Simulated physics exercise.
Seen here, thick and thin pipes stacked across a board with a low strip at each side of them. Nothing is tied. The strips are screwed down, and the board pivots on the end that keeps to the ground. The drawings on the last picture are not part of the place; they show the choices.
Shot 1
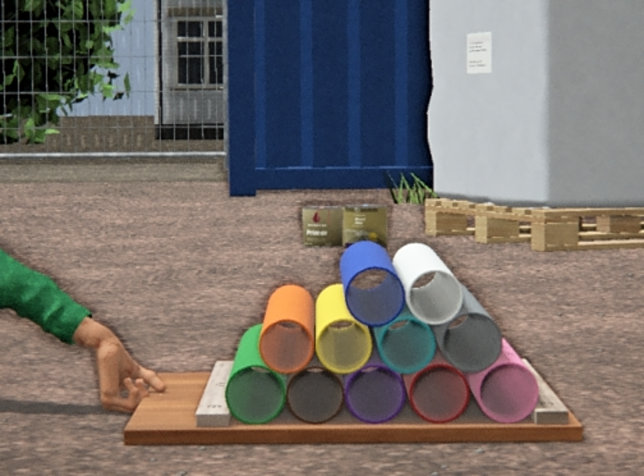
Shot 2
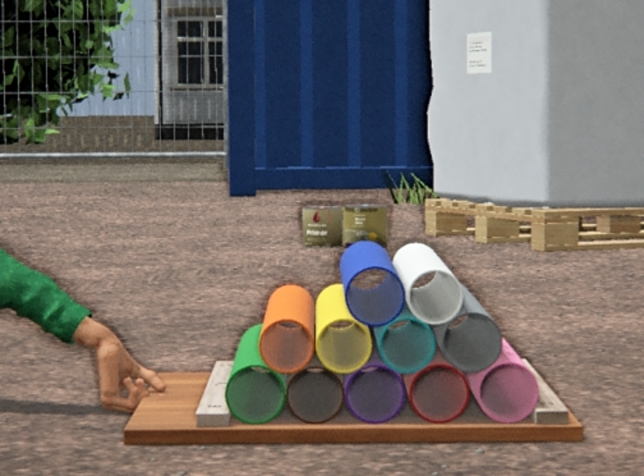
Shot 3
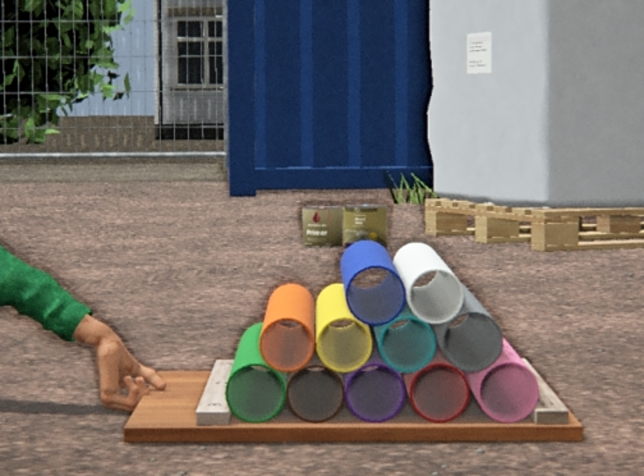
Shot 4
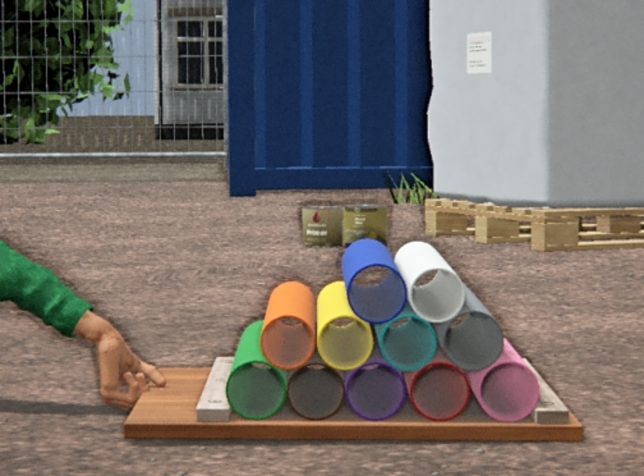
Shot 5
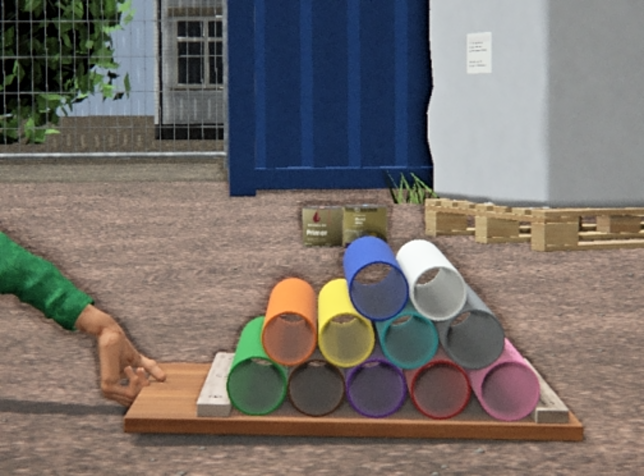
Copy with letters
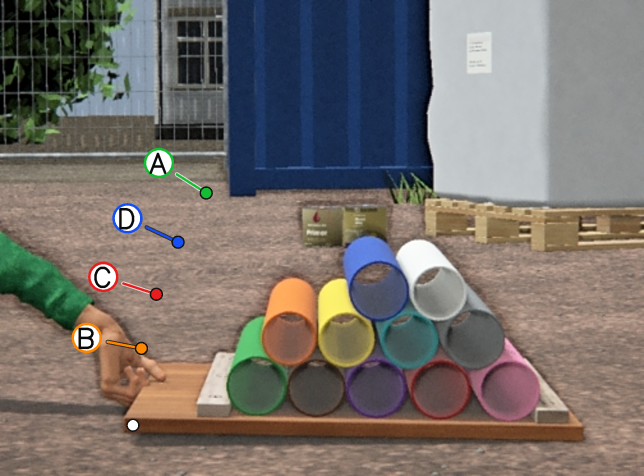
A hand in a green sleeve slightly raising the left end of a wooden board stacked with colourful pipes on gravelly ground.
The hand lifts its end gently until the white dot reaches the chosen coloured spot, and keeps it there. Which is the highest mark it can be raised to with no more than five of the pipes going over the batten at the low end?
D is the limit.
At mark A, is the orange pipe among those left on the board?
The orange pipe: No.
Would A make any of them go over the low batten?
Yes, at A.
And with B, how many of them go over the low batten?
It comes to none.
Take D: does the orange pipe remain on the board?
Yes.
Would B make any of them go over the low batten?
No.
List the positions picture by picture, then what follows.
In the first picture, board (350, 398); green pipe (255, 395); brown pipe (315, 395).
In the second picture, brown pipe (315, 395); purple pipe (375, 394).
In the third picture, board (350, 396); green pipe (255, 393); orange pipe (287, 344).
In the fourth picture, board (350, 395); green pipe (256, 390); brown pipe (316, 392).
In the fifth picture, board (350, 392); green pipe (257, 386); brown pipe (317, 388).
On the marked copy, A at (206, 193); B at (141, 348); C at (157, 294); D at (178, 242); the white dot at (133, 425).
Following D. Soon after the start, board at 16°.
Later, board at 26°.
In the end, board at 26°, one over the low batten (grey).
As for the rest, A six over the low batten; B none over the low batten; C one over the low batten (grey).
